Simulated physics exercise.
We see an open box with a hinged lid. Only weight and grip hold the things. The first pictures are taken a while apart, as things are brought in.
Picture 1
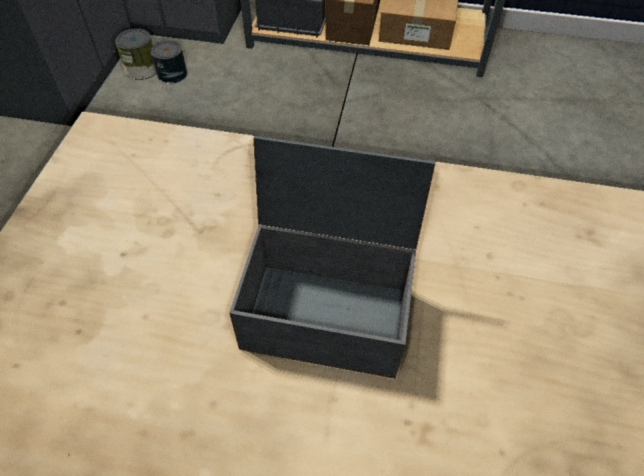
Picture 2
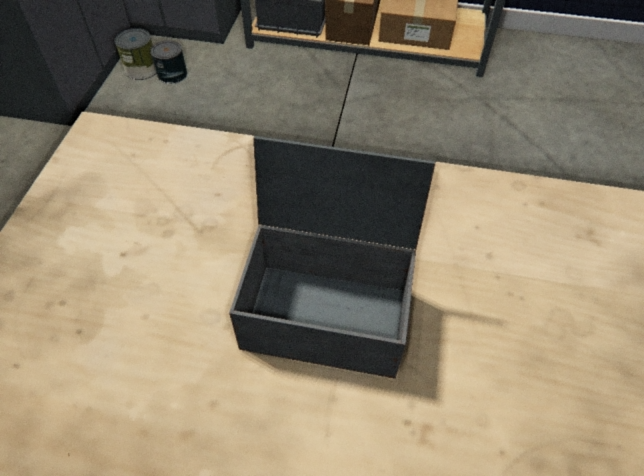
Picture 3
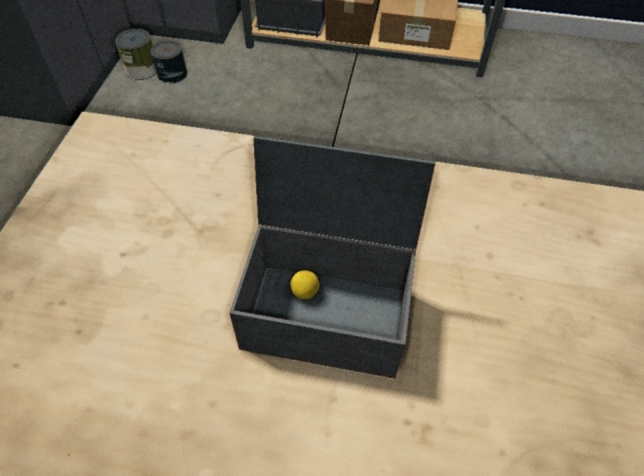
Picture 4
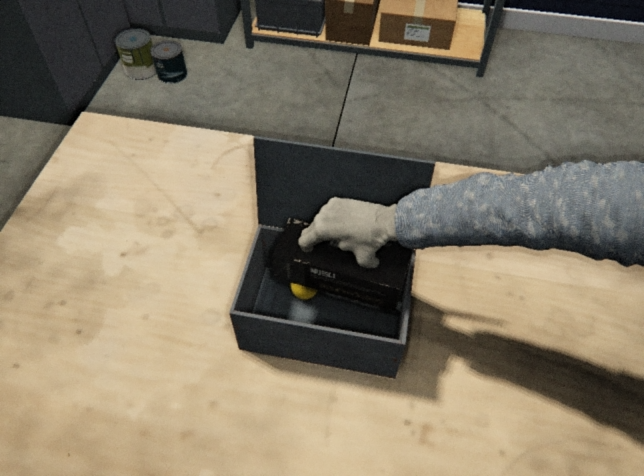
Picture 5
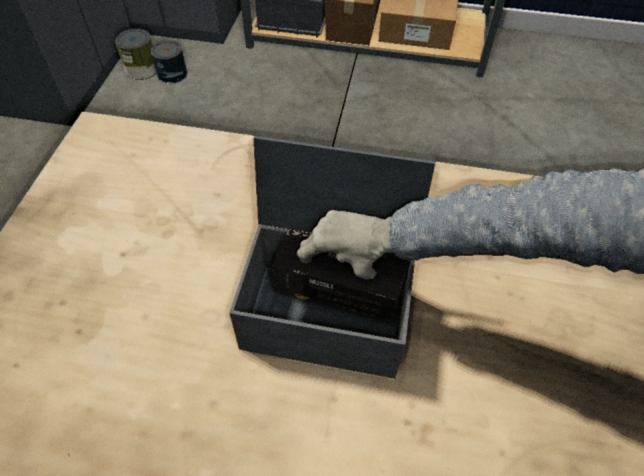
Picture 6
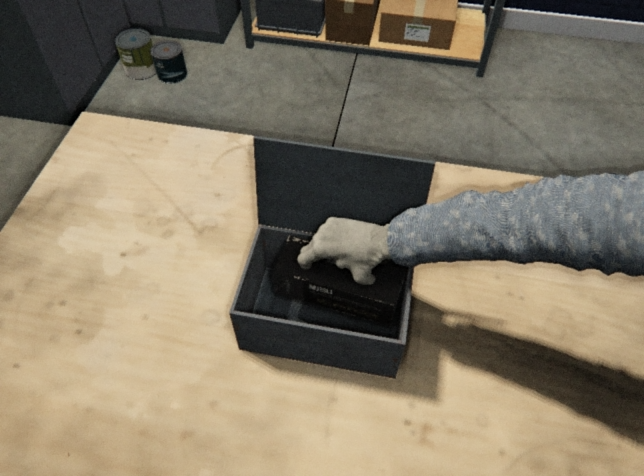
In a workshop with a concrete floor, a fixed camera looks down on a pale wooden table, with cans at upper left and a shelf of boxes behind. An open dark grey box with a hinged lid sits mid-table, empty until a yellow lemon appears inside, left of centre. A gloved hand in a blue-grey sleeve, reaching from the right, lowers a black carton into the box, covering the lemon from view.
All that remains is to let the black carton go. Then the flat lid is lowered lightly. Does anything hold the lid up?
Here the lid sits on the rim.
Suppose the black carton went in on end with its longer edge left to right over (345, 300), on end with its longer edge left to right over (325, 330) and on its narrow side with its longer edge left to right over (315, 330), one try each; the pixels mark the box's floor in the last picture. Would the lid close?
First try: It is held up; second try: It will not close; third try: It closes.
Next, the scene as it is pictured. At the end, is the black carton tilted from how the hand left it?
It ends up tilted.
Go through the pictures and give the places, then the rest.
The last thing is not in view yet, in the first picture.
The last thing is not in view yet, in the second picture.
The last thing is not in view yet; yellow lemon (305, 285), in the third picture.
Coming down; black carton (342, 264), in the fourth picture.
Coming down; black carton (339, 275), in the fifth picture.
In place under the hand; black carton (339, 280), in the sixth picture.
Then, 1.10 s later than the last frame, lid starting down; black carton on its side near (319, 328); yellow lemon moved a little.
Then, 1.80 s later than the last frame, lid 39° above the rim; black carton on its side near (319, 328); yellow lemon moved about its own width.
When it is over, lid shut; lying over in the box, black carton; yellow lemon as before. End places, in pixels of the last picture, black carton near (319, 328).
